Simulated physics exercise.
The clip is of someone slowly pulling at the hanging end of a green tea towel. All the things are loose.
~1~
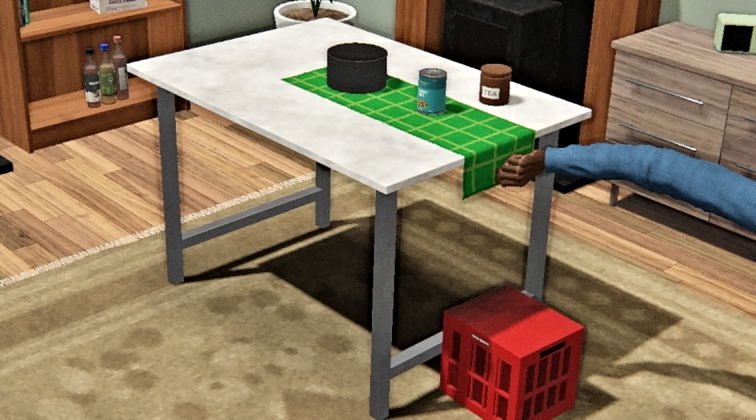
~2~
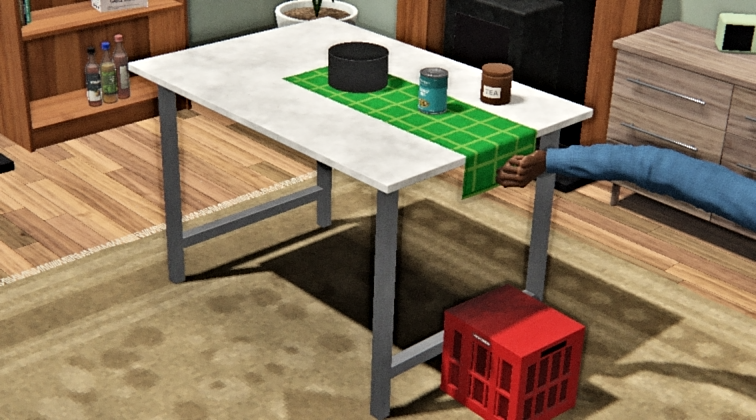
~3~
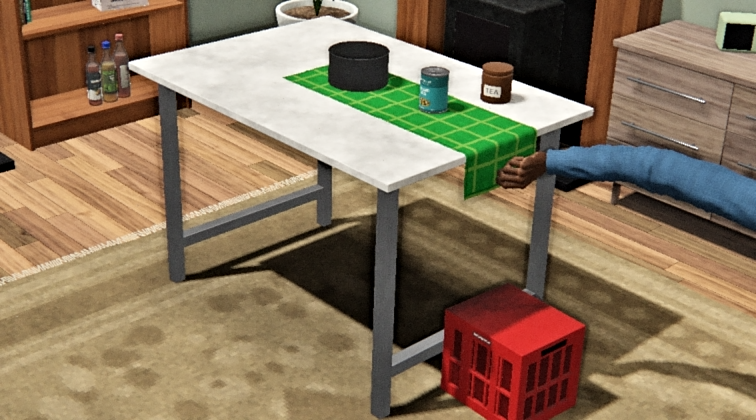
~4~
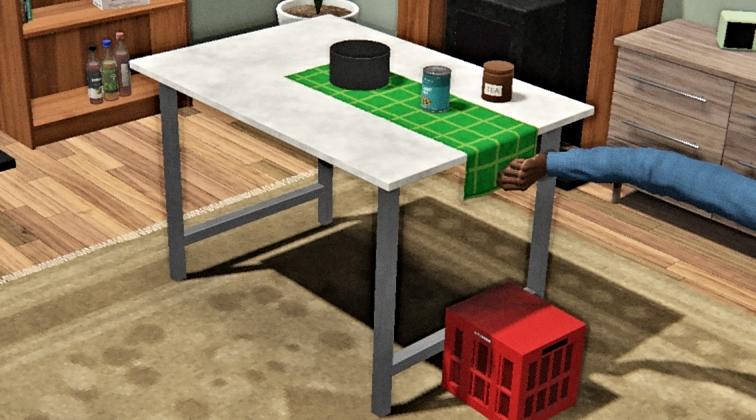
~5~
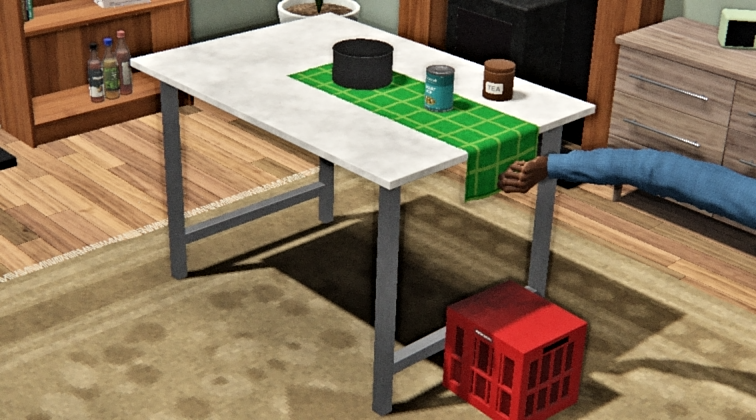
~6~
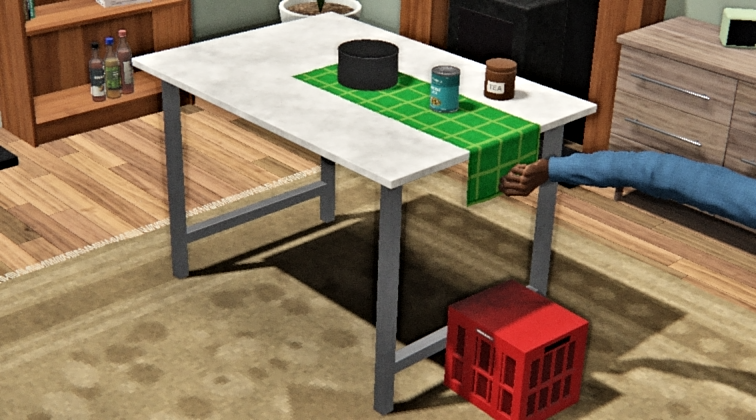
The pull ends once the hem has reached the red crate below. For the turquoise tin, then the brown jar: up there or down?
The turquoise tin is carried off the end and the brown jar stays on the table.
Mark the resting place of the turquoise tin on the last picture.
It ends at (540, 286).
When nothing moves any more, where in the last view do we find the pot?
Its middle is at (452, 97).
Then, 0.88 s past the final frame, hem going down; tin carried along near (490, 107); jar still.
Then, 1.68 s past the final frame, hem on the crate; tin down below near (540, 286); jar still.
When it is over, hem on the crate; tin down below near (540, 286); jar still. The turquoise tin falls off and the brown jar remains up there.
